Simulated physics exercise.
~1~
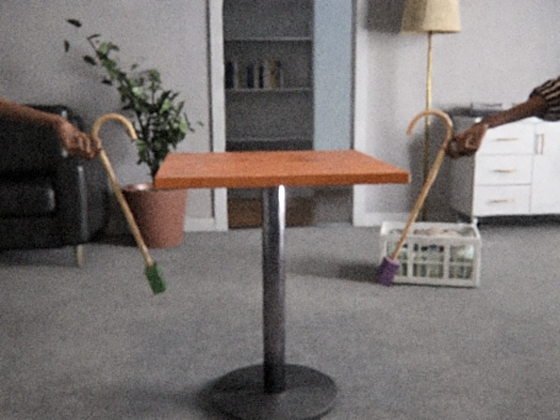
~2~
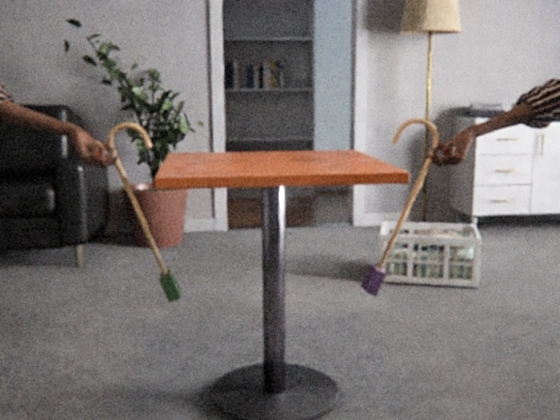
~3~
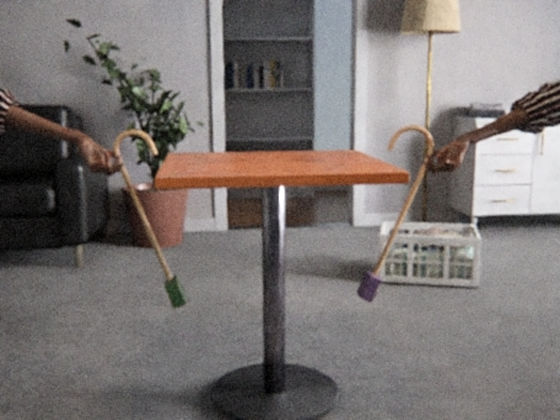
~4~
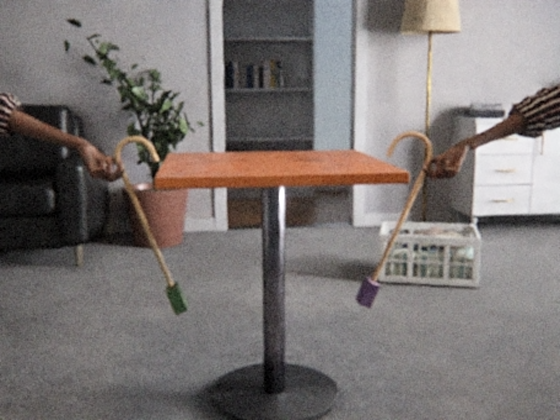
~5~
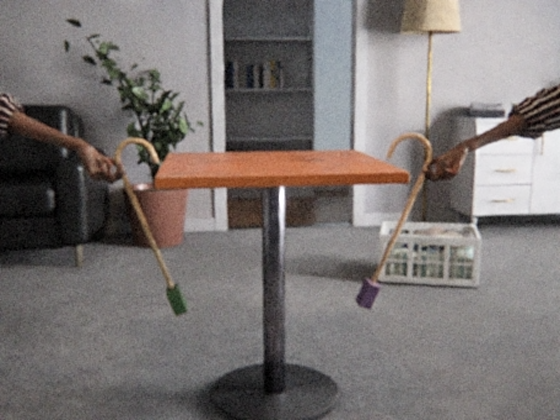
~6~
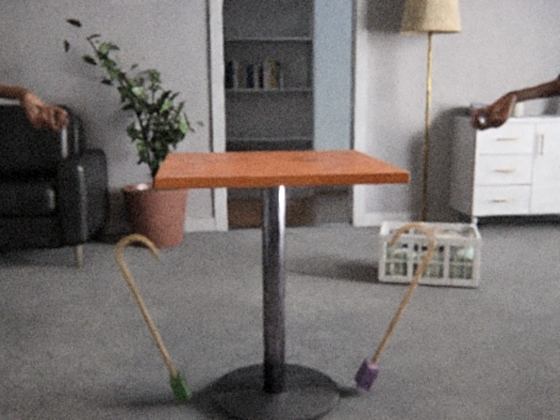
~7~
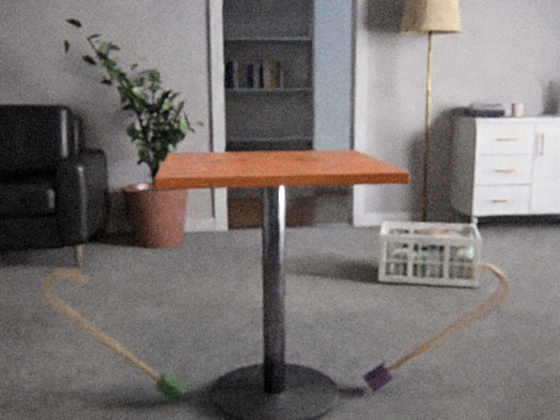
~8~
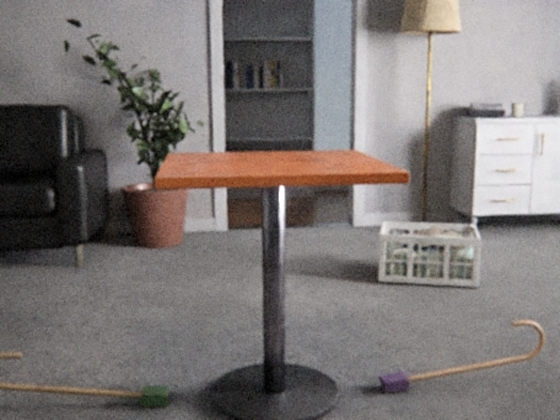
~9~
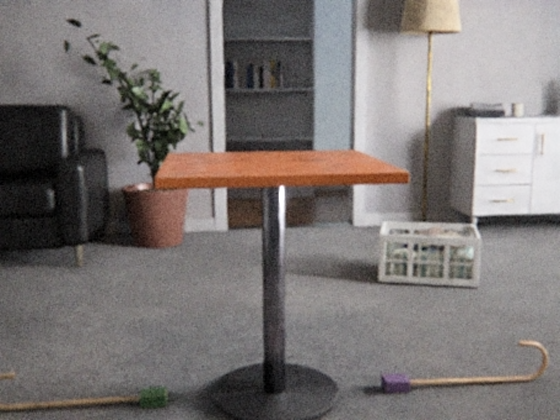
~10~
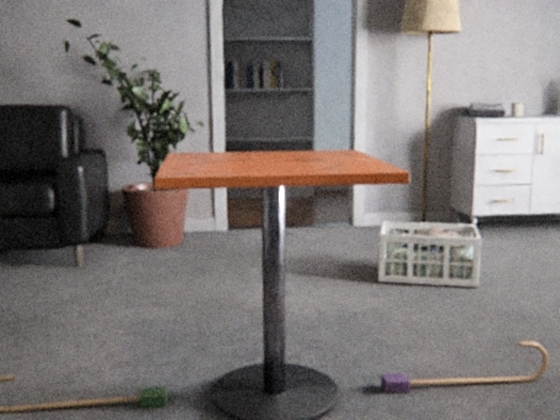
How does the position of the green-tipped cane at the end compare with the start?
At the start it is held up by a hand to the left of the table, with its green end hanging down. At the end it lies on the floor at the lower left, with its green end toward the table base.
